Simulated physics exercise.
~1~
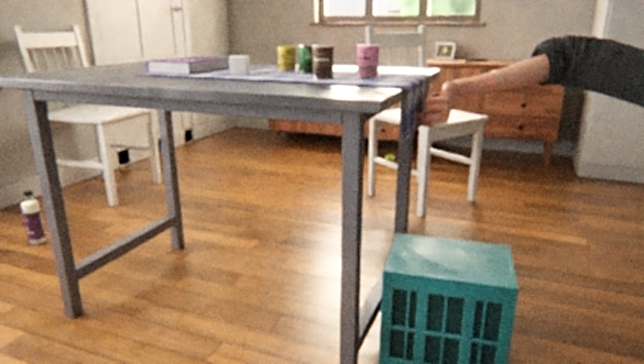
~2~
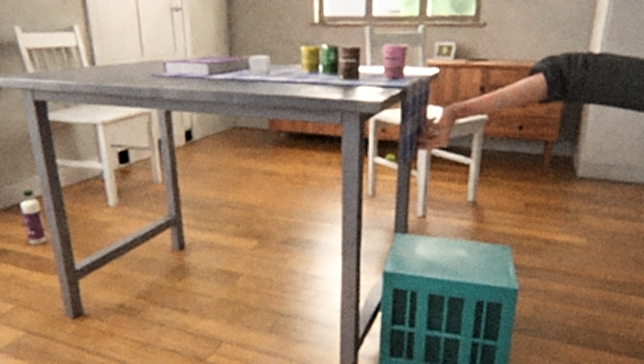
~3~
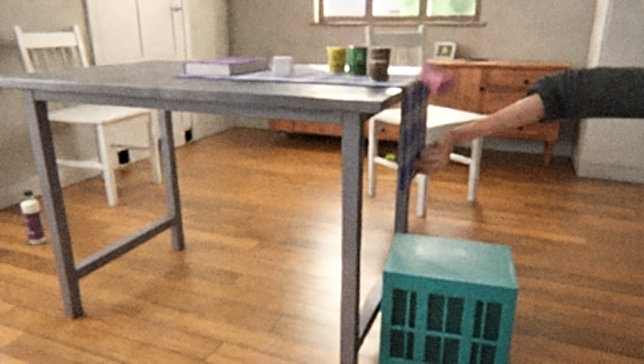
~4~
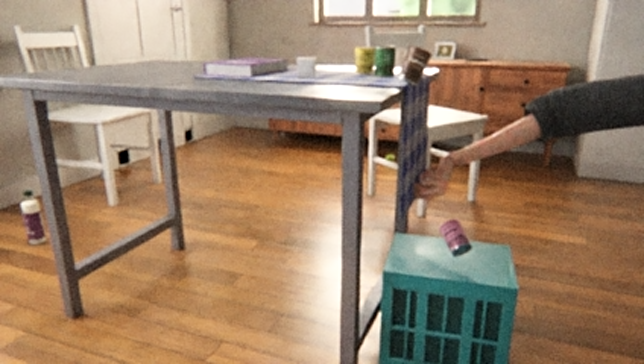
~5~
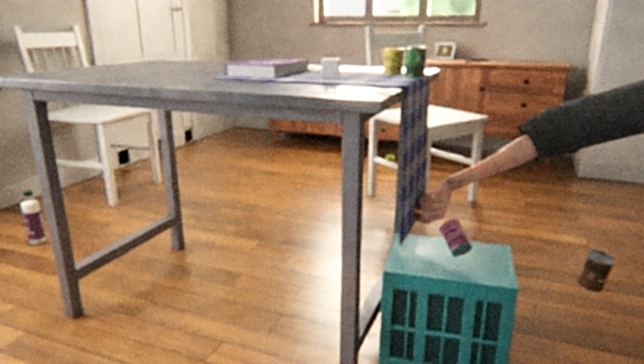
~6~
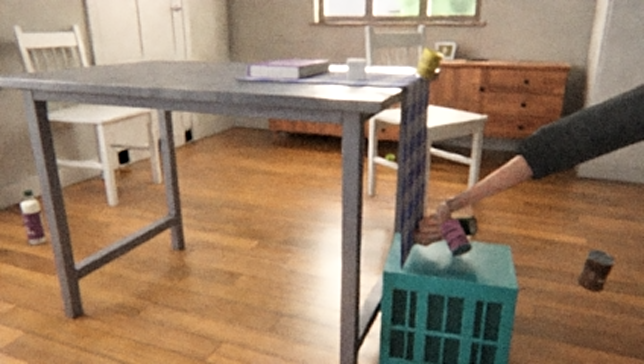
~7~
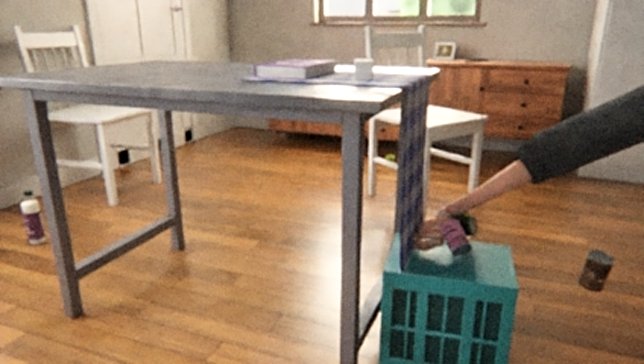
A hand pulls a blue cloth down off the table edge, and four cans topple off.
